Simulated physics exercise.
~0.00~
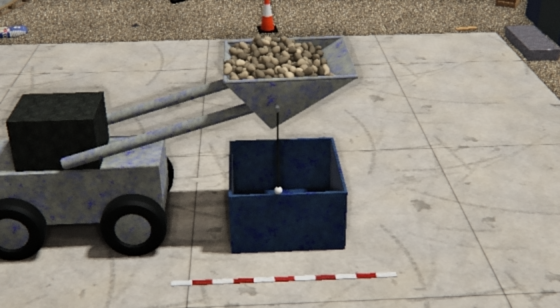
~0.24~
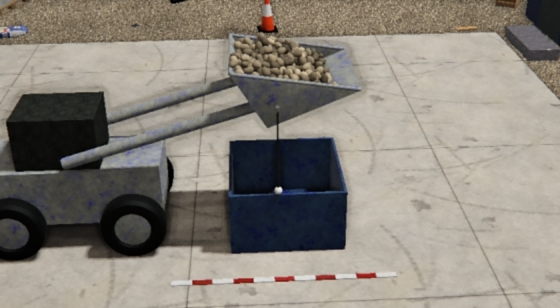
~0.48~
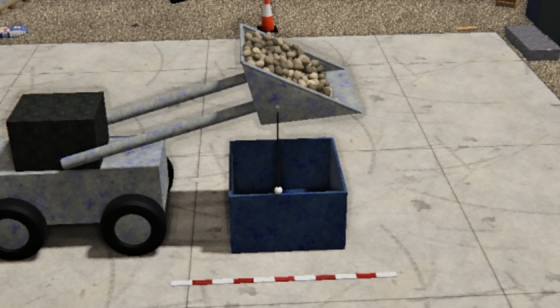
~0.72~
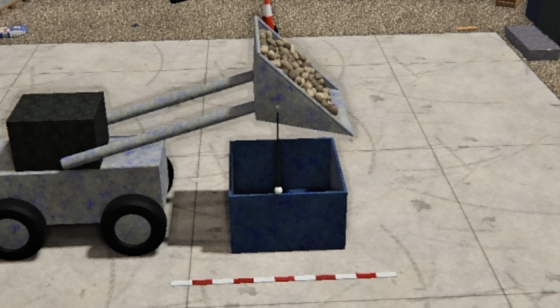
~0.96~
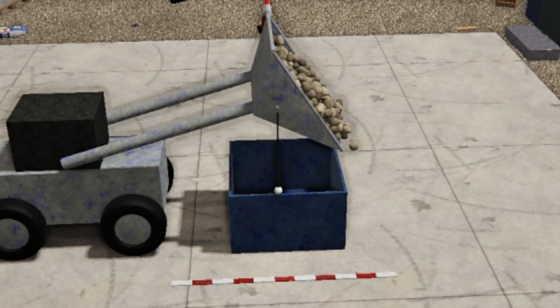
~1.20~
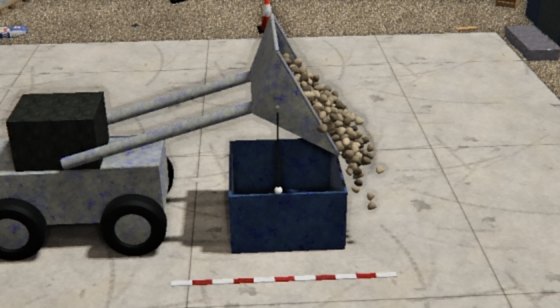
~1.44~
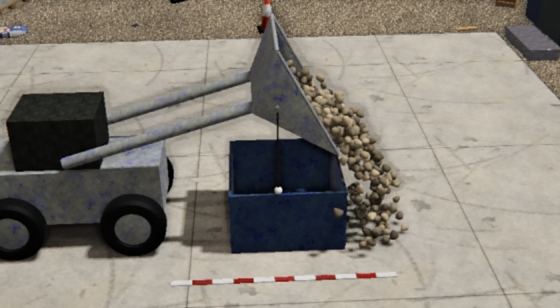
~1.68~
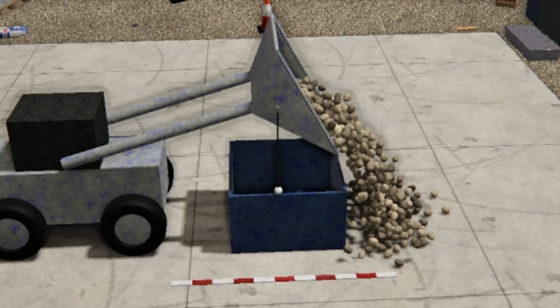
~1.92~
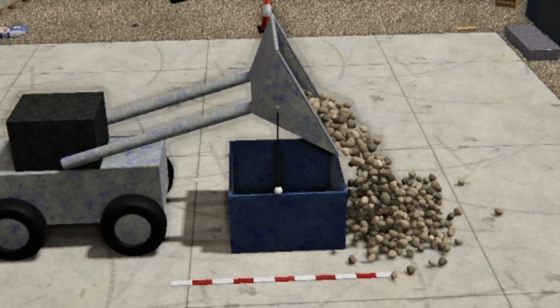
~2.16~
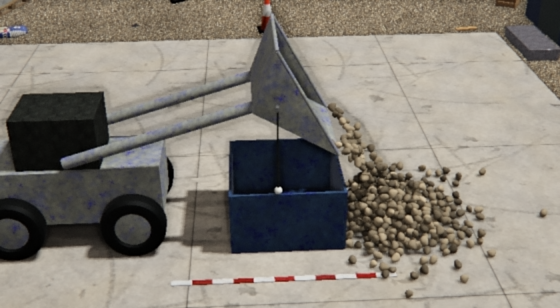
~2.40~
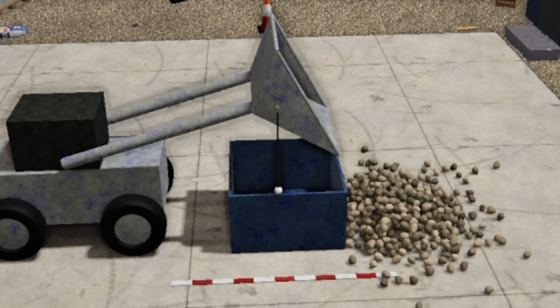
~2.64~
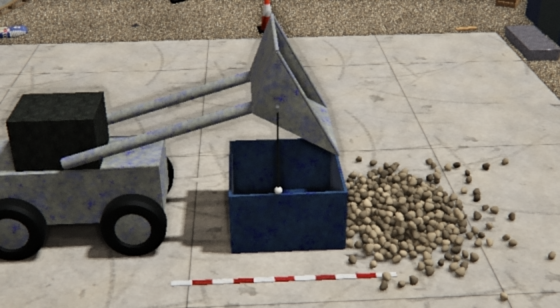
A loader tips its bucket and spills rounded stones onto concrete beside a blue bin.
